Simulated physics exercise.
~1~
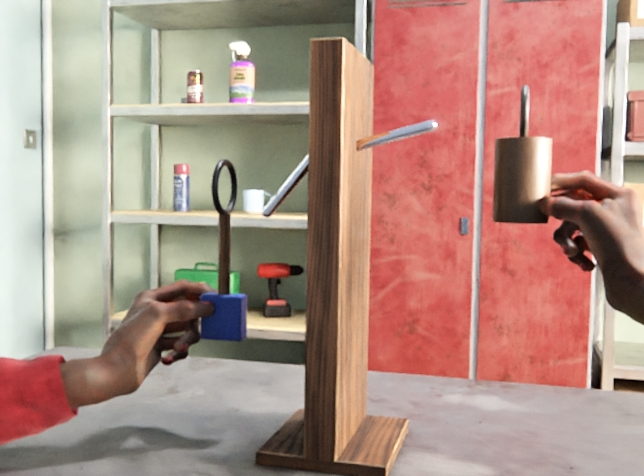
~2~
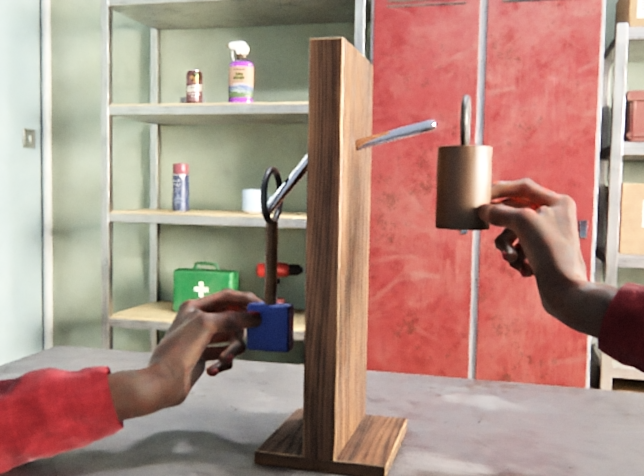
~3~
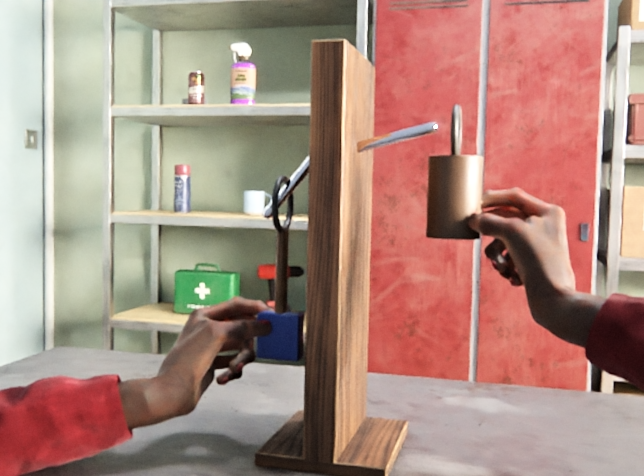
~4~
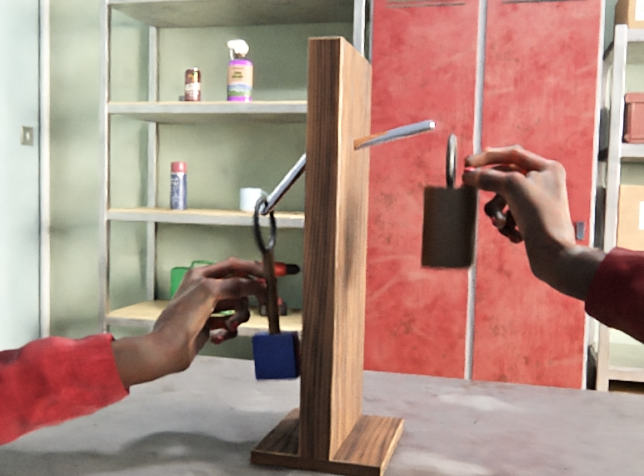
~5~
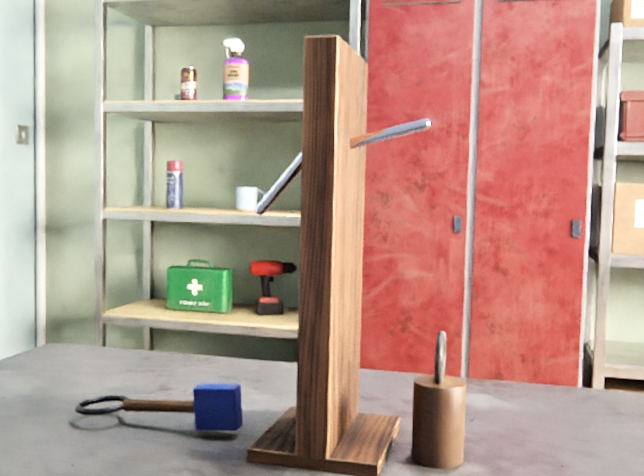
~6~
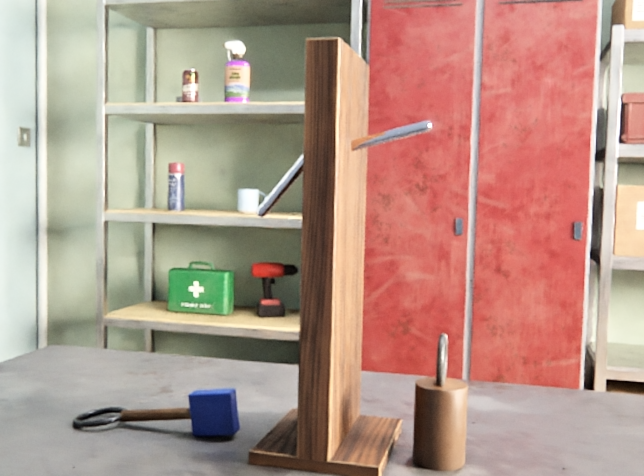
Two hands bringing a blue ringed brush and a brown lantern to a wooden peg stand, both ending up on the table.
